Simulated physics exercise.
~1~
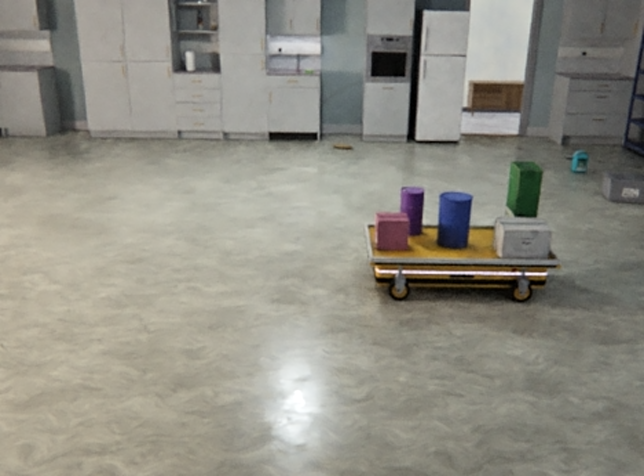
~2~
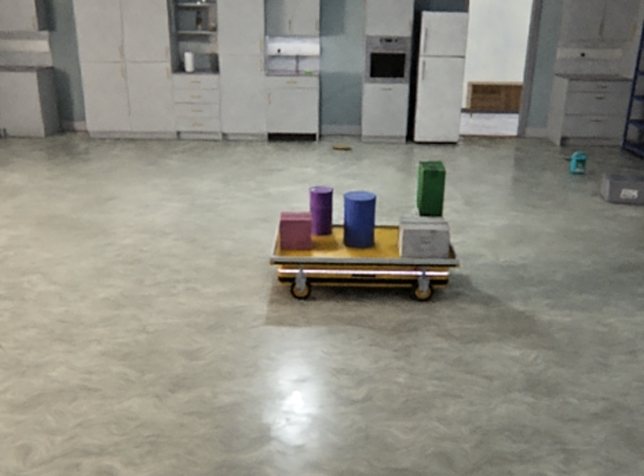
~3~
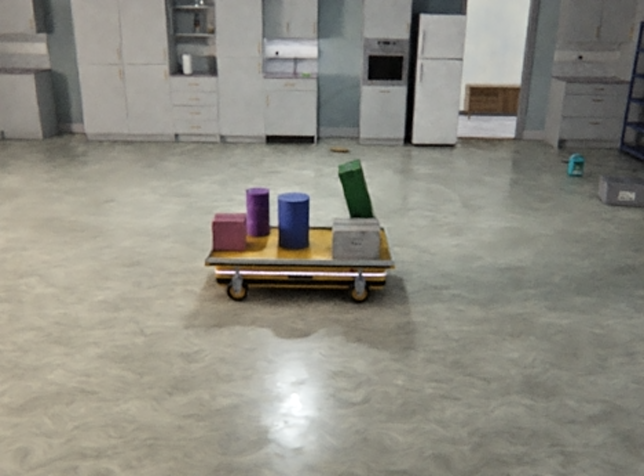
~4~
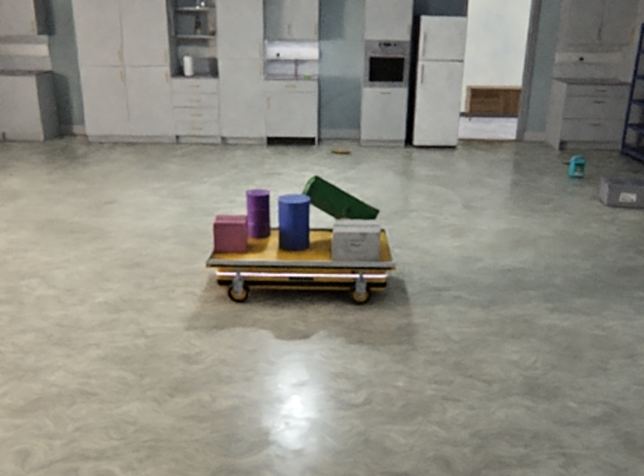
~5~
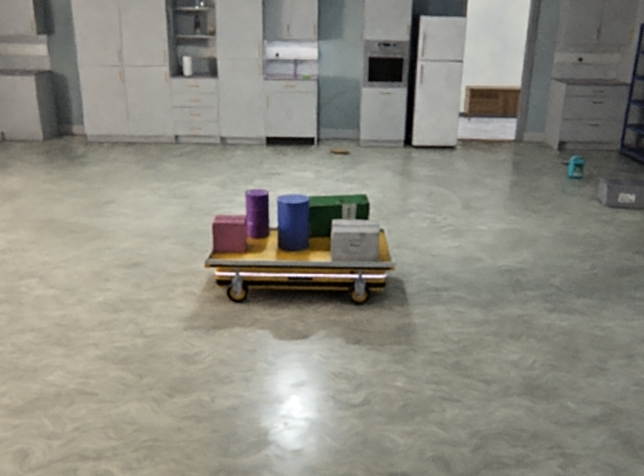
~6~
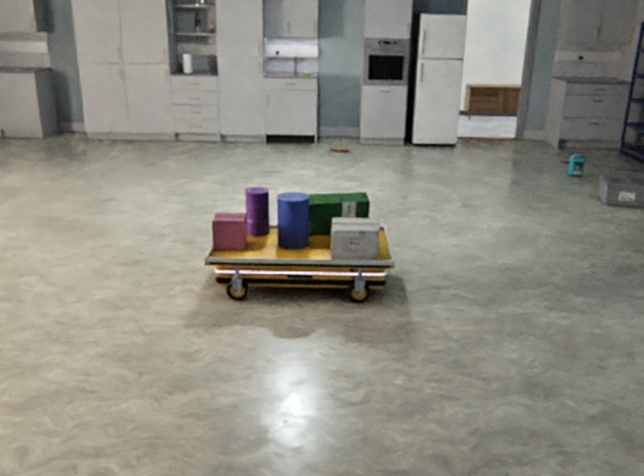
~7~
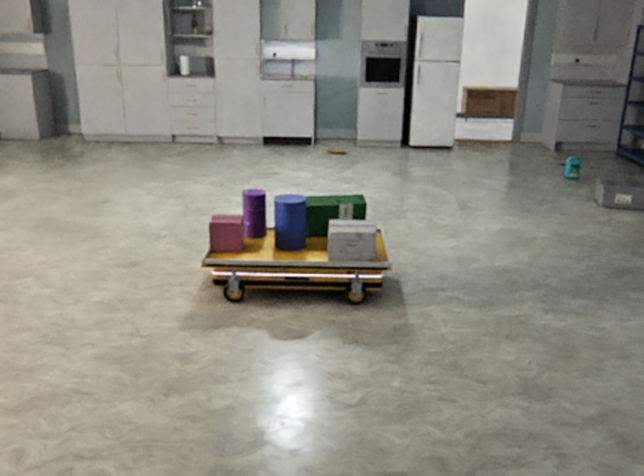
A low yellow cart with a grey rim stands on the right of a wide, shiny grey floor, seen from the front by a slightly swaying camera, with pale cabinets, an oven and a white fridge behind. On it are a pink box at the left, a purple canister, an upright blue cylinder, a white box at the right and a tall green box behind. The cart rolls left and stops. The green box tips to the left and falls onto its side behind the blue cylinder. It stays lying there, while the other four keep their places on the cart.
